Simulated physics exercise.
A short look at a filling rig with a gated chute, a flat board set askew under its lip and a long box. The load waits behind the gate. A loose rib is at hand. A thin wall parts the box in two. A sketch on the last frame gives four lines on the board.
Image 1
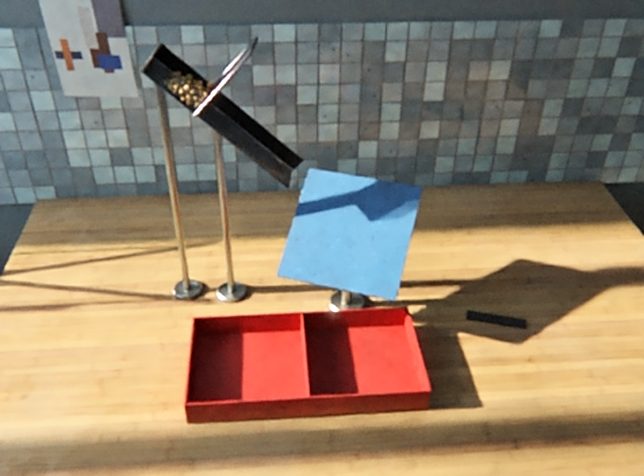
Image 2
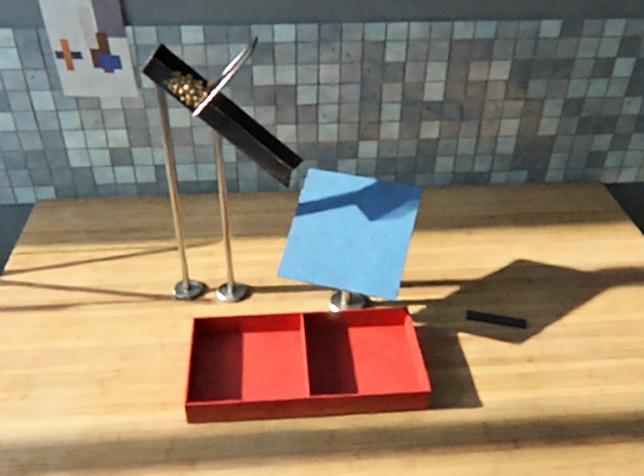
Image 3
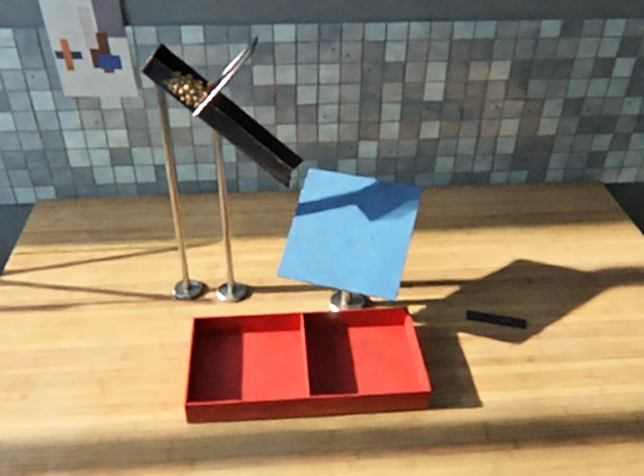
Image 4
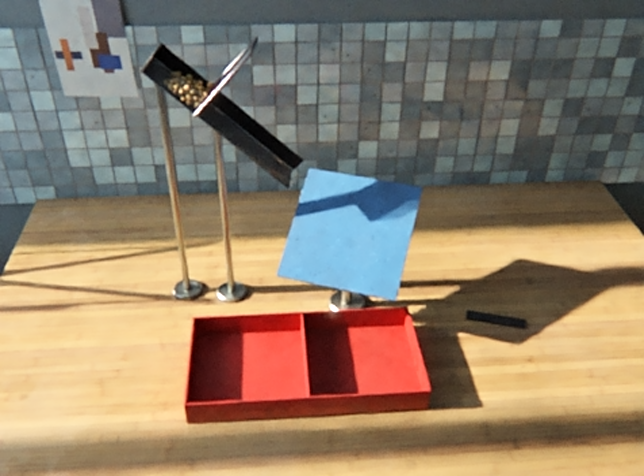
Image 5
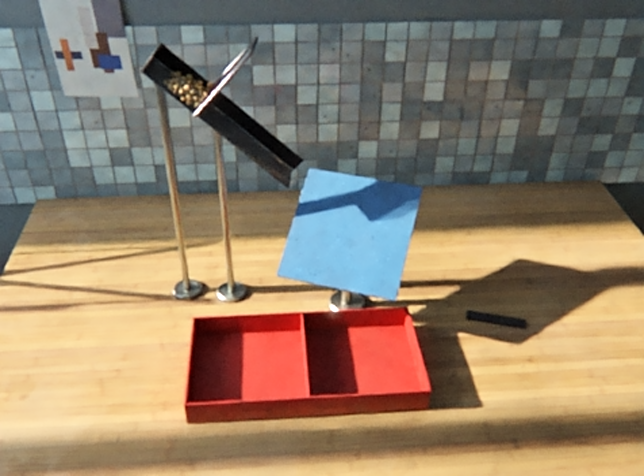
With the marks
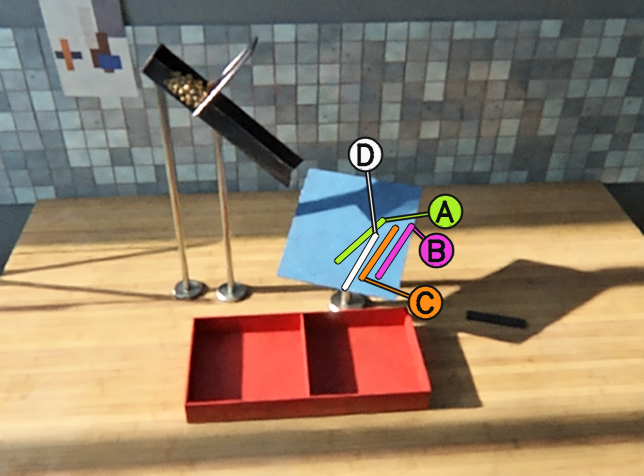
On a sunlit wooden tabletop, dried chickpeas resting in a sloping black chute above a tilted blue board and divided red box, nothing moving.
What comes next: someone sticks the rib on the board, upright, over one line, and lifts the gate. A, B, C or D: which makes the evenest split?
Choose A.
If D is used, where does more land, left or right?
The right half.
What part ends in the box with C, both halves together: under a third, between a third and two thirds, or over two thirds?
It is over two thirds.
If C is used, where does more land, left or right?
The right half.
On the marked copy, line A from (382, 220) to (337, 260); line B from (411, 226) to (378, 276); line C from (395, 228) to (361, 277); line D from (375, 235) to (344, 287).
With A, of what is caught, close to half in the left half, close to half in the right.
With B, of what is caught, a small share in the left half, the bulk in the right.
With C, of what is caught, a small share in the left half, the bulk in the right.
With D, of what is caught, close to a quarter in the left half, the bulk in the right.
